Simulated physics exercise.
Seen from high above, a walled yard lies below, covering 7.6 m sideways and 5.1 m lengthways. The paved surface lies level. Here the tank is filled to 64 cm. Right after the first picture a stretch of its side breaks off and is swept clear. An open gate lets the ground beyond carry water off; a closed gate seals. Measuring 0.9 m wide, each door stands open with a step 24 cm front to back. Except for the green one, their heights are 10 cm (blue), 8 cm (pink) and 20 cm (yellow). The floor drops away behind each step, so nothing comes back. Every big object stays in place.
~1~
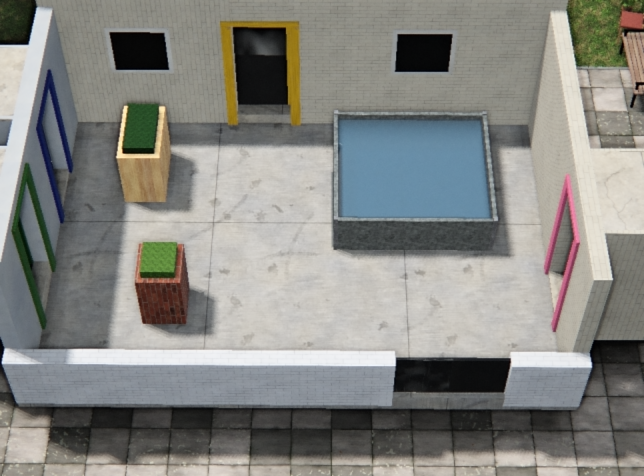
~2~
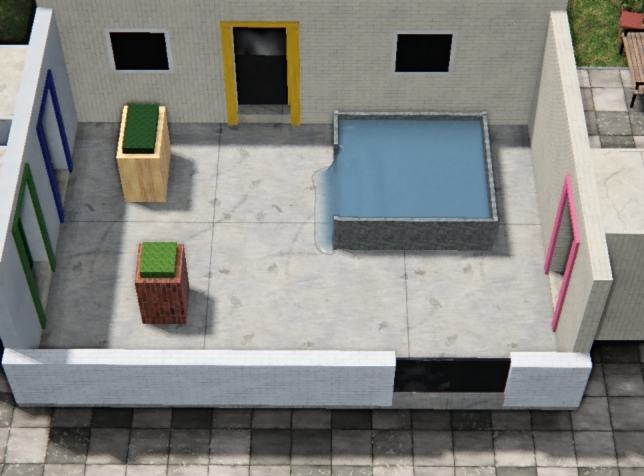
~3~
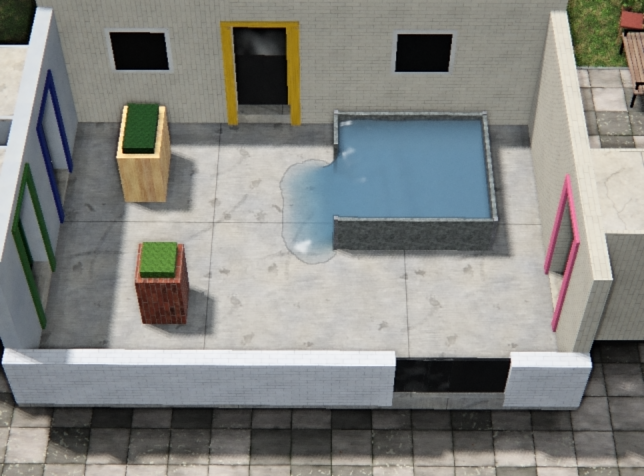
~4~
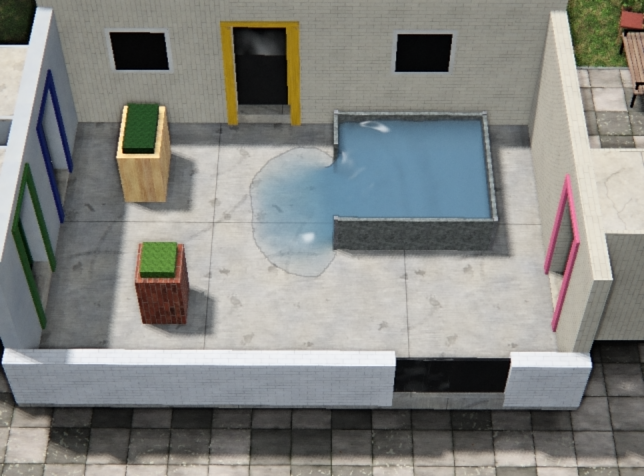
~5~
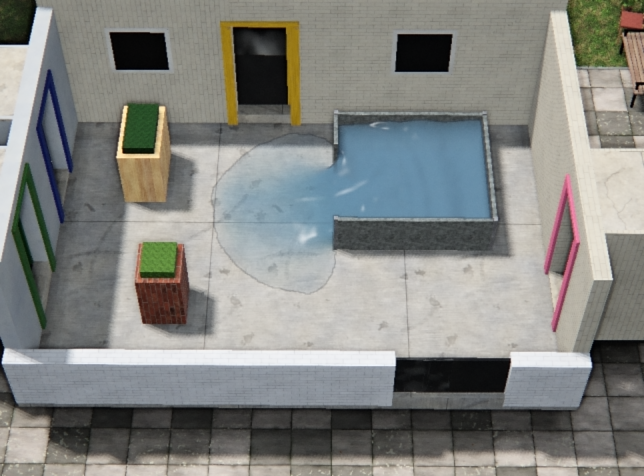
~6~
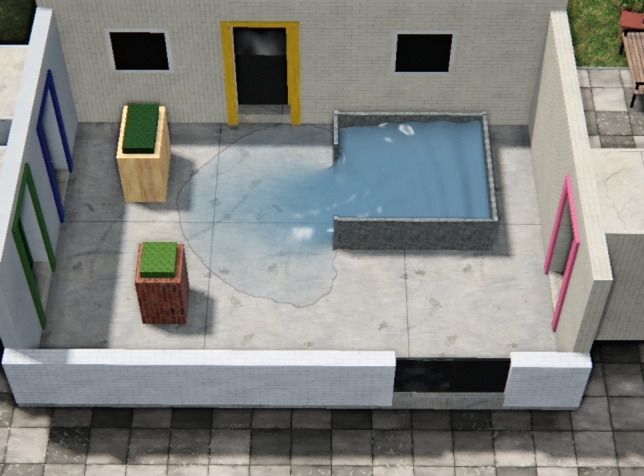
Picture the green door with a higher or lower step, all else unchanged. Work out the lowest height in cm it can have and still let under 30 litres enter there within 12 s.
The lowest such height is roughly 22 cm.
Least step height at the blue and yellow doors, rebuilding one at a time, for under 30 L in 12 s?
Some 14.5 cm for blue, some 6.0 cm for yellow.
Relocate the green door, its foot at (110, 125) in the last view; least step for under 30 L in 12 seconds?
It needs about 16 cm.
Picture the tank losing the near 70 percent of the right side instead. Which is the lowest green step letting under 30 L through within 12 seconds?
Some 8.0 cm.
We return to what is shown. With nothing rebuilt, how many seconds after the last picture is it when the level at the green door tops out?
The level tops out near 1.6 seconds.
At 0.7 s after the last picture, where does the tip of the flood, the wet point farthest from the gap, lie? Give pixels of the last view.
Around pixel (57, 251).
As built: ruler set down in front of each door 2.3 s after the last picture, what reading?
Blue door 15 cm, pink door 0 cm, yellow door 9 cm, green door 27 cm.
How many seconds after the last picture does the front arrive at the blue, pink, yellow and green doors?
Blue at 0.7 seconds, pink at 6.0 seconds, yellow at 0.1 seconds, green at 1.0 seconds.
Then, 0.7 s after the last picture water covers 35 % of the floor, deepest (34 cm) near (324, 216); it has not reached the green door.
Then, 2.3 s after the last picture water covers 55 % of the floor, deepest (34 cm) near (52, 279); 27 cm at the green door, 3 litres in over its 27 cm step.
Then, 11.3 s after the last picture water covers 100 % of the floor, deepest (18 cm) near (537, 200); 9 cm at the green door, 10 litres in over its 27 cm step.
At the green door as built, the water peaked near 27 cm, 1.5 s after the last picture.
With a step of 18 cm, 71 litres would have come in within the 12 s; with 24.5 cm, 19 litres. So under 30 litres takes about 22 cm.
